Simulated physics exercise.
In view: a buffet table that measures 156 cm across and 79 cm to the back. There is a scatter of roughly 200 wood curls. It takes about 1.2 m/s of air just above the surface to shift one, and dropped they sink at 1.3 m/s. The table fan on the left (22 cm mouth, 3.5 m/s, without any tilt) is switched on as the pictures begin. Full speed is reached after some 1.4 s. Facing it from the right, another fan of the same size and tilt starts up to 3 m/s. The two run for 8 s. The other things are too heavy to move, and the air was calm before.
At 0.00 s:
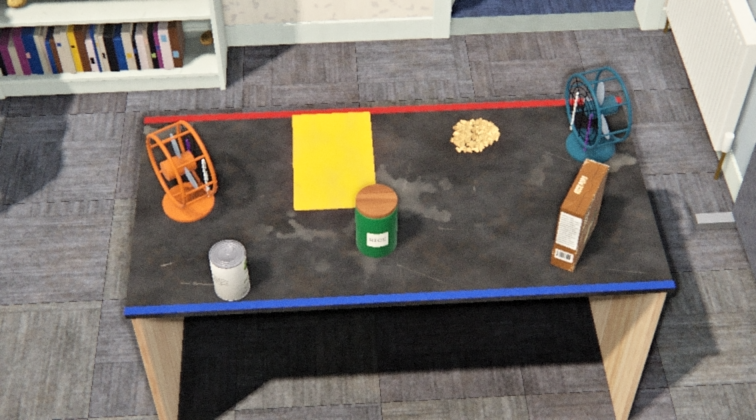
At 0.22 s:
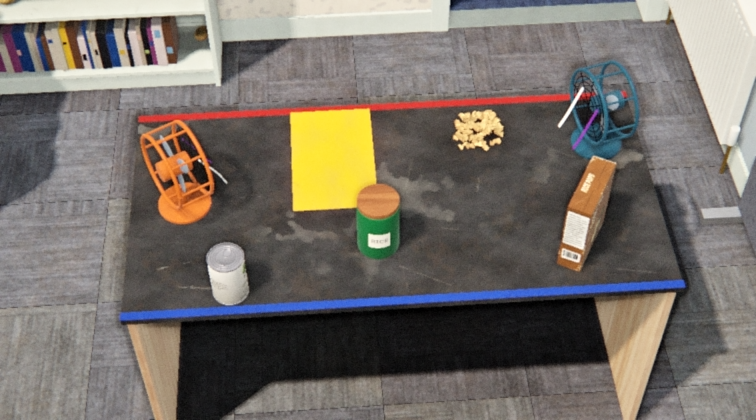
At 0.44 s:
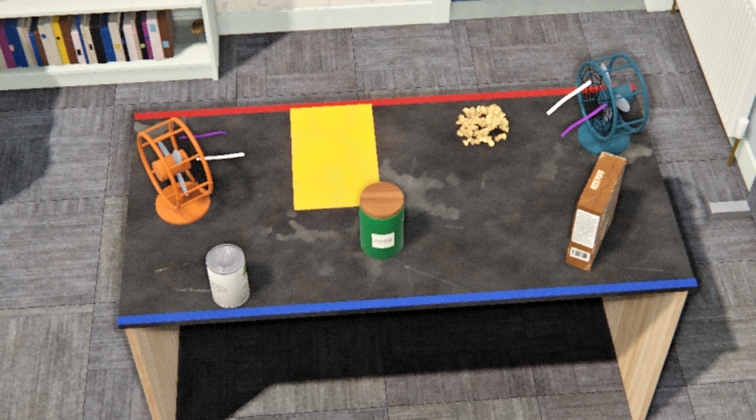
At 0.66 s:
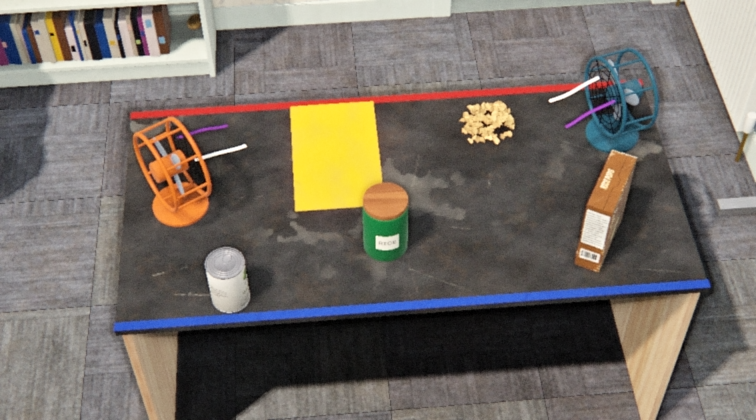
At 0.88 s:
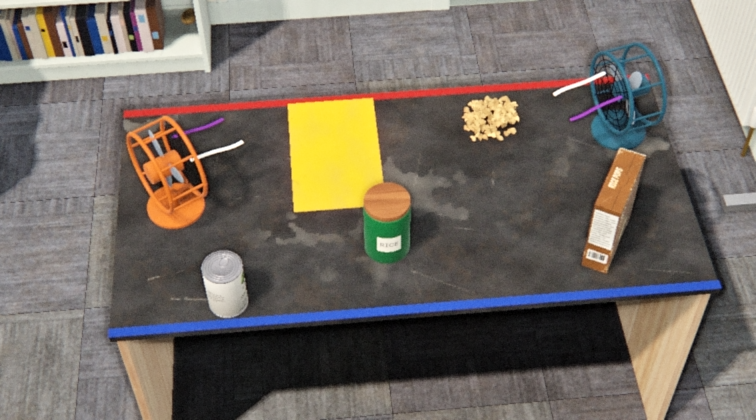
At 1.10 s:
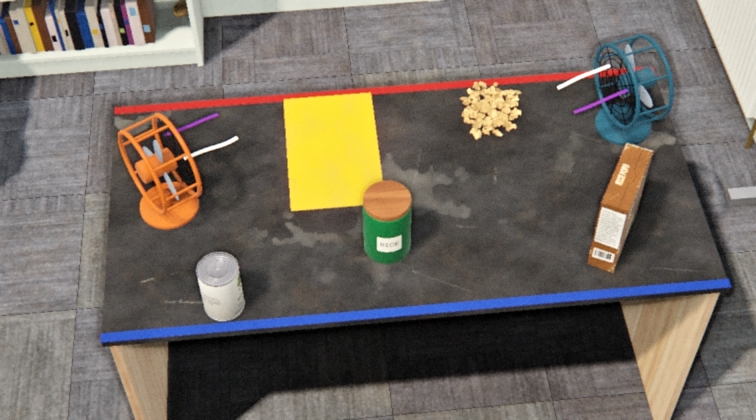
In the video, an orange table fan and a teal one face each other across a dark table, their white and purple ribbons lifting and streaming inward, while a small pile of pale wood curls between them shifts slightly.
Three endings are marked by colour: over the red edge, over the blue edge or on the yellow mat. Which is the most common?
The red one.
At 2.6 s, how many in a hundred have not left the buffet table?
Near 90 %.
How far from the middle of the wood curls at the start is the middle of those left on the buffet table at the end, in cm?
About 0 cm.
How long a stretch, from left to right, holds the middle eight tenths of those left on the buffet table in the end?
Roughly 10 cm.
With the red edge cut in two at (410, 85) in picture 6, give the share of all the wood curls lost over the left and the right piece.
Some 2 % left, 30 % right.
After 1.6 s, 0 % are on the yellow mat, 0 % over the blue edge and 2 % over the red edge; the middle of those left on the top is near (484, 112); 18 % are gone or lie where they will stay.
After 2.6 s, 0 % are on the yellow mat, 0 % over the blue edge and 10 % over the red edge; the middle of those left on the top is near (480, 108); 31 % are gone or lie where they will stay.
After 4.4 s, 0 % are on the yellow mat, 0 % over the blue edge and 22 % over the red edge; the middle of those left on the top is near (480, 108); 46 % are gone or lie where they will stay.
After 8.0 s, at the end, 0 % are on the yellow mat, 0 % over the blue edge and 34 % over the red edge; the middle of those left on the top is near (490, 111).
